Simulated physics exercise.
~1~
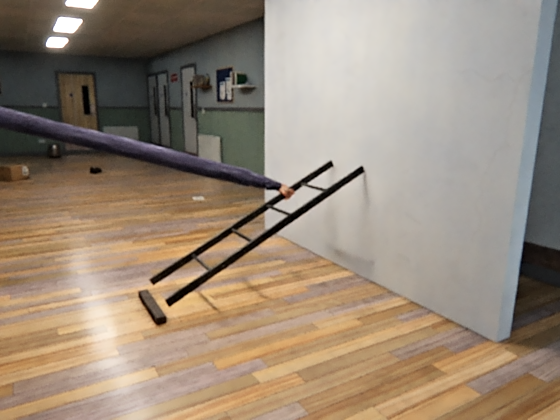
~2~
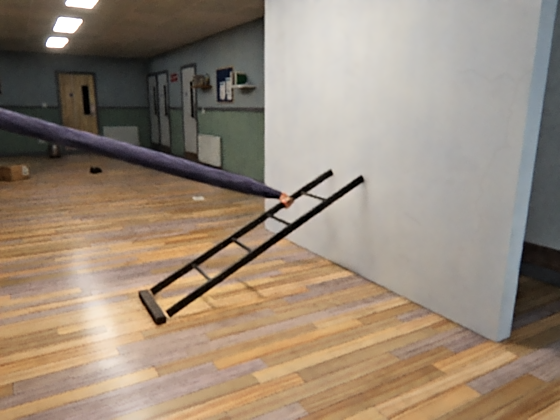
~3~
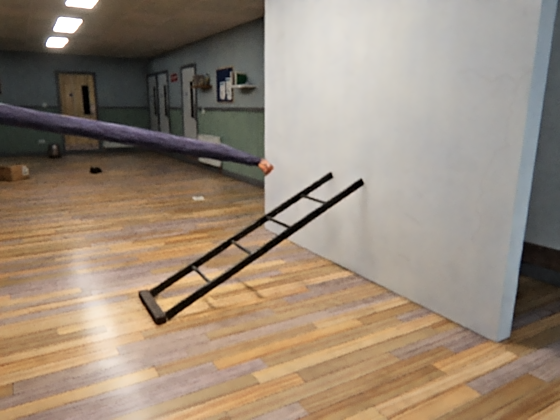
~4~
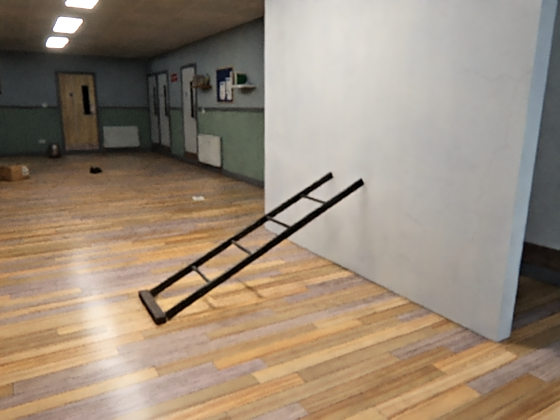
In a wood-floored hall, a hand lowers a black rack against a wall, withdraws, and it stays leaning.
